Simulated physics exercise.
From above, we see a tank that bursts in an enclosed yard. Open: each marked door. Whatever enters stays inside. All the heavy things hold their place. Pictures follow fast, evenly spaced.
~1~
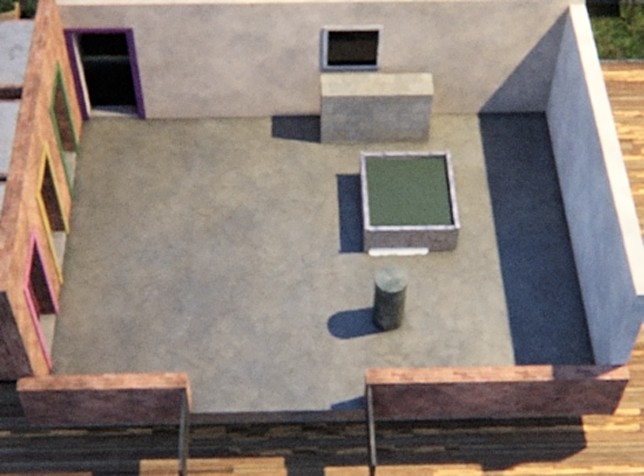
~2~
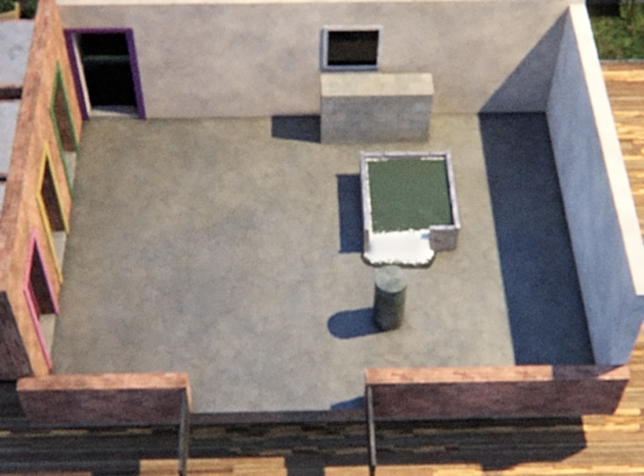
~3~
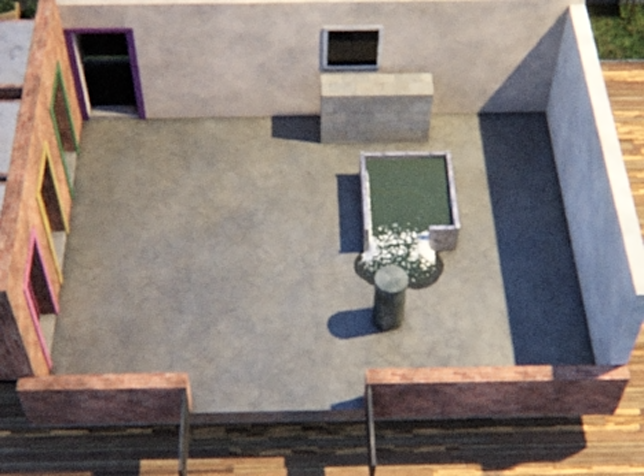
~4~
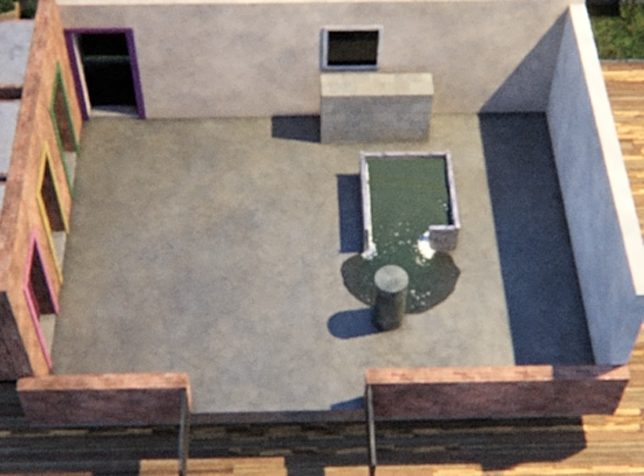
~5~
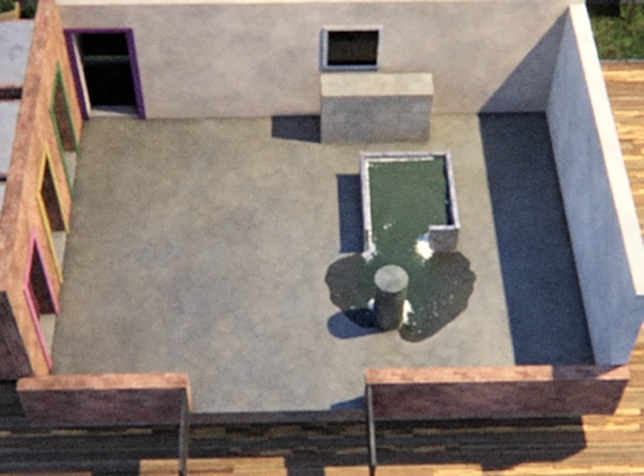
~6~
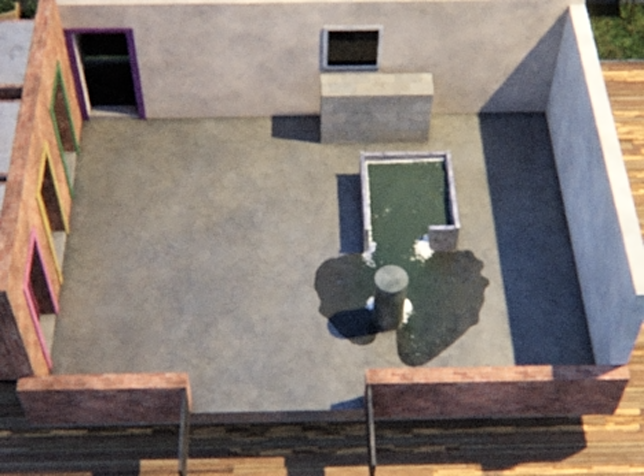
Water burst through the front of a square tank in a walled yard, foaming white at first, then spread around a short round post and across the grey floor in a widening dark puddle.
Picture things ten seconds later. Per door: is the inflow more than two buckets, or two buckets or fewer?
As I see it, the pink door is going to stay inside the allowance; the yellow door is going to stay inside the allowance; the purple door is going to stay inside the allowance; the green door is going to stay inside the allowance.
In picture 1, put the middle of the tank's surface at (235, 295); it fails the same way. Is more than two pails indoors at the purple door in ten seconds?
Purple: Undershoots.
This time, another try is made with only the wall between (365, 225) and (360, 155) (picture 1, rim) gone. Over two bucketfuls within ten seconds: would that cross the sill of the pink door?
Result for pink: It tops the limit.
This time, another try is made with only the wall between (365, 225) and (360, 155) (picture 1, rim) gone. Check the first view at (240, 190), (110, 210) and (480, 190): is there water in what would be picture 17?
Taking the spots in turn: Swamped, swamped and untouched.
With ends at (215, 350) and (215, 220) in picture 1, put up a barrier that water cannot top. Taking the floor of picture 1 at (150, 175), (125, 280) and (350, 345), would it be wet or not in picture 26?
Results in order: Bone-dry / bone-dry / swamped.
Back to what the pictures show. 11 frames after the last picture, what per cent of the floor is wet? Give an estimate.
Estimate: Near 25 %.
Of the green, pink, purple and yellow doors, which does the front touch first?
My answer: The pink one.
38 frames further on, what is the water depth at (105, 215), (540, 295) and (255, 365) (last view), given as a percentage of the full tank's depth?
0, 8, 6 %.
A moment on, water covers 15 % of the floor; the pink door not reached, the yellow door not reached, the purple door not reached, the green door not reached.
Next, water covers 25 % of the floor; the pink door not reached, the yellow door not reached, the purple door not reached, the green door not reached.
Then, water covers 35 % of the floor; the pink door not reached, the yellow door not reached, the purple door not reached, the green door not reached.
Later, water covers 50 % of the floor; the pink door under two buckets in, the yellow door wet at the sill, nothing in, the purple door not reached, the green door not reached.
In the end, water covers 65 % of the floor; the pink door under two buckets in, the yellow door wet at the sill, nothing in, the purple door not reached, the green door wet at the sill, nothing in.
